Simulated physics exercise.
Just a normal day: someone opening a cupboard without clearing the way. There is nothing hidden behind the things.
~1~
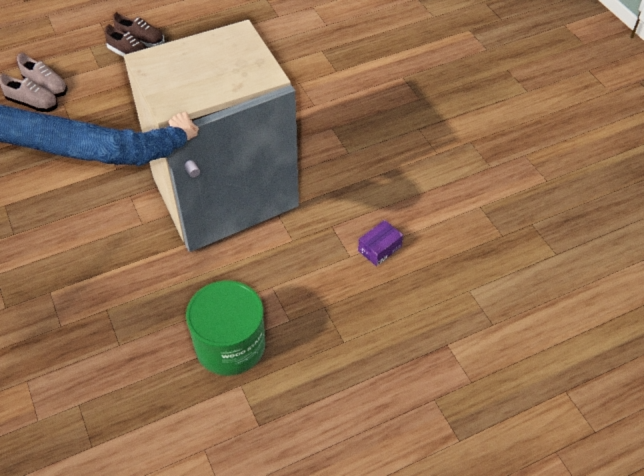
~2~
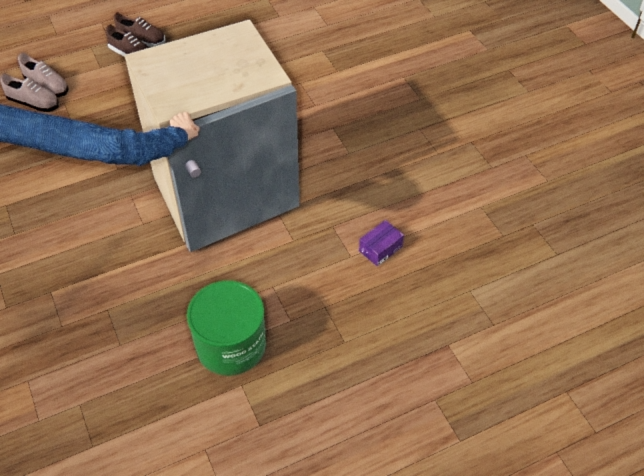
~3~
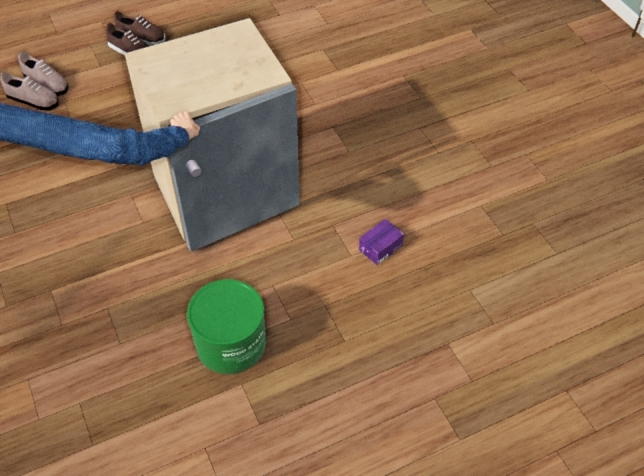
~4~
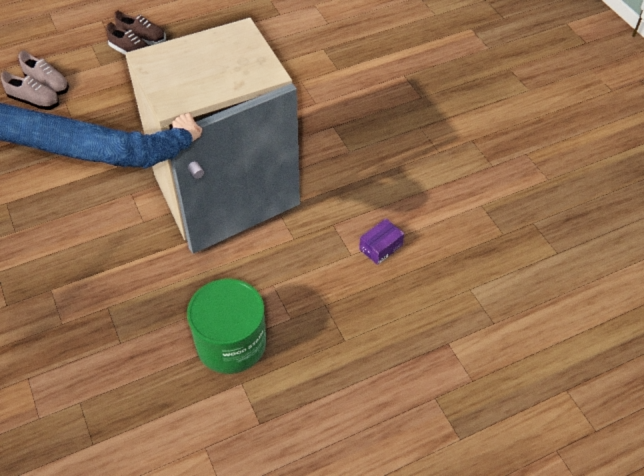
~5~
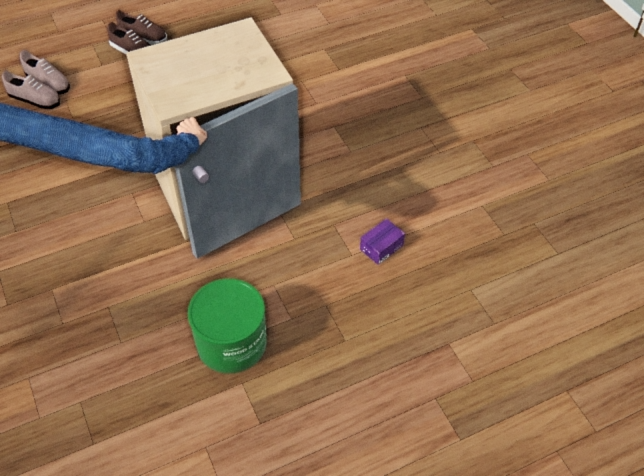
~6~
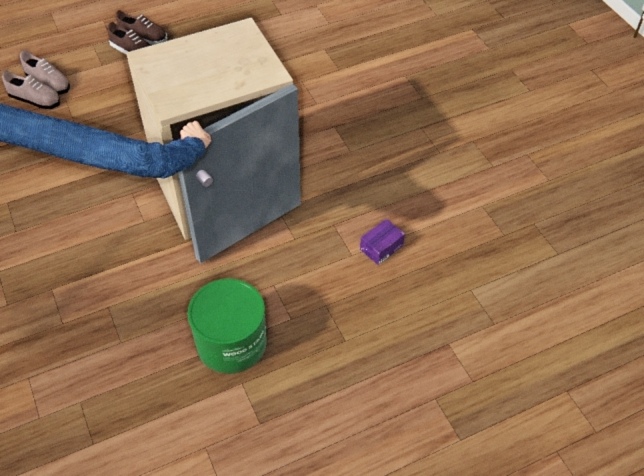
At first, a blue-sleeved arm reaches in from the left to the nearly closed gray door of a pale wooden cupboard, with a green pail and a purple box on the floor nearby. The hand then slowly pulls the door slightly open, exposing a narrow dark gap, while the pail and box stay put.
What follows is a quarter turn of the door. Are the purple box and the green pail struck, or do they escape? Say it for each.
In order: Looks like the purple box is fine, looks like the green pail is fine.
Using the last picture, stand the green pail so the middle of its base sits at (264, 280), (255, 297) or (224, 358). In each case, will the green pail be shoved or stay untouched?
Going in order, it gets pushed, then gets pushed, then is spared.
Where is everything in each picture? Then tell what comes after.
In the first frame, door 4° open; purple box (380, 243); green pail (228, 329); door (240, 177).
In the second frame, door 4° open; green pail (228, 329); door (241, 177).
In the third frame, door 5° open; purple box (381, 242); door (241, 177).
In the fourth frame, door 6° open; green pail (229, 327); door (243, 177).
In the fifth frame, door 10° open; purple box (382, 242); door (246, 180).
In the sixth frame, door 13° open; purple box (382, 242); green pail (229, 327); door (248, 182).
Then, 0.78 s on from there, door 42° open; purple box at rest near (382, 242); green pail at rest near (229, 327).
Then, 1.72 s on from there, door 77° open; purple box at rest near (382, 242); green pail at rest near (229, 327).
In the end, the purple box remains where it is, near (382, 242); the green pail remains where it is, near (229, 327).
